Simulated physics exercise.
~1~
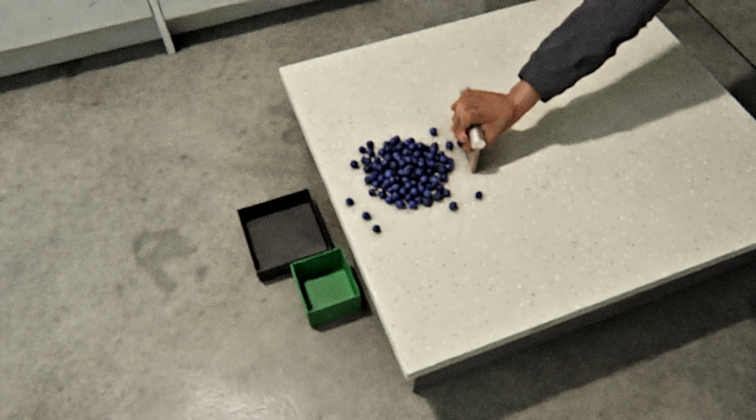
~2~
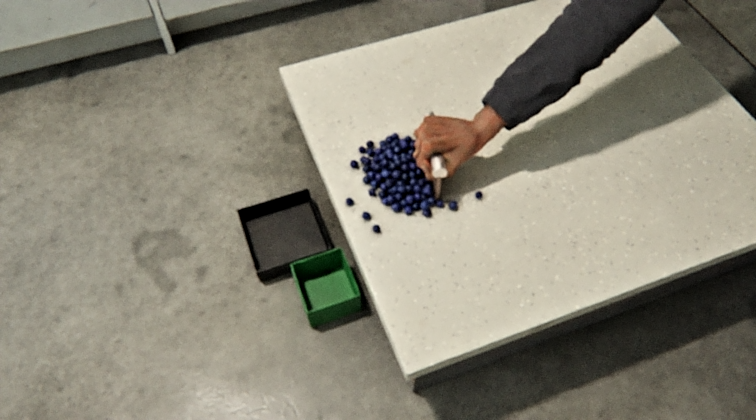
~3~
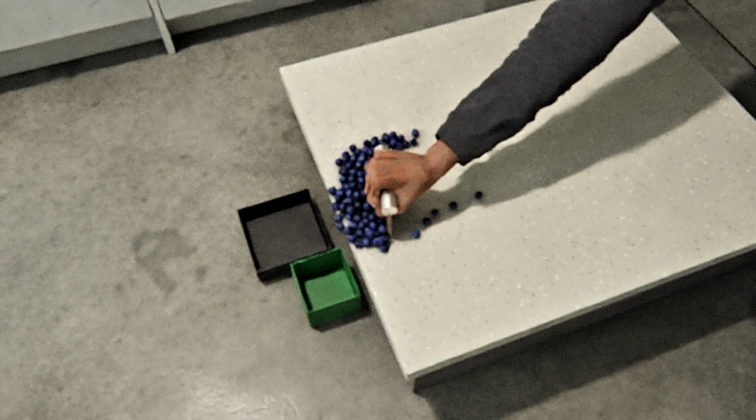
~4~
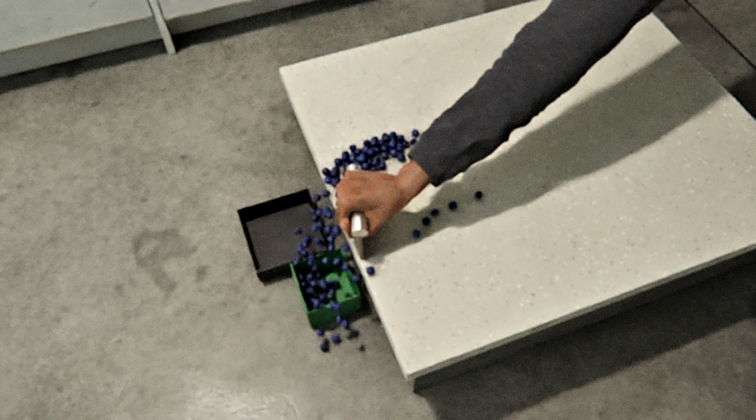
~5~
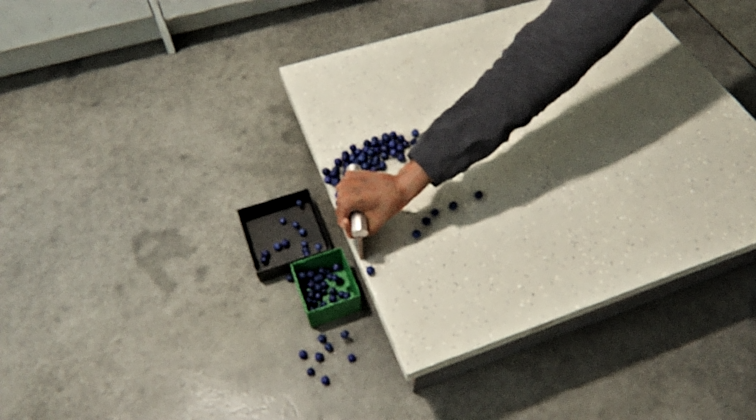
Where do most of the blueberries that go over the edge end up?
Most of them land in the green tin. Only smaller shares end up in the black tin and on the floor.
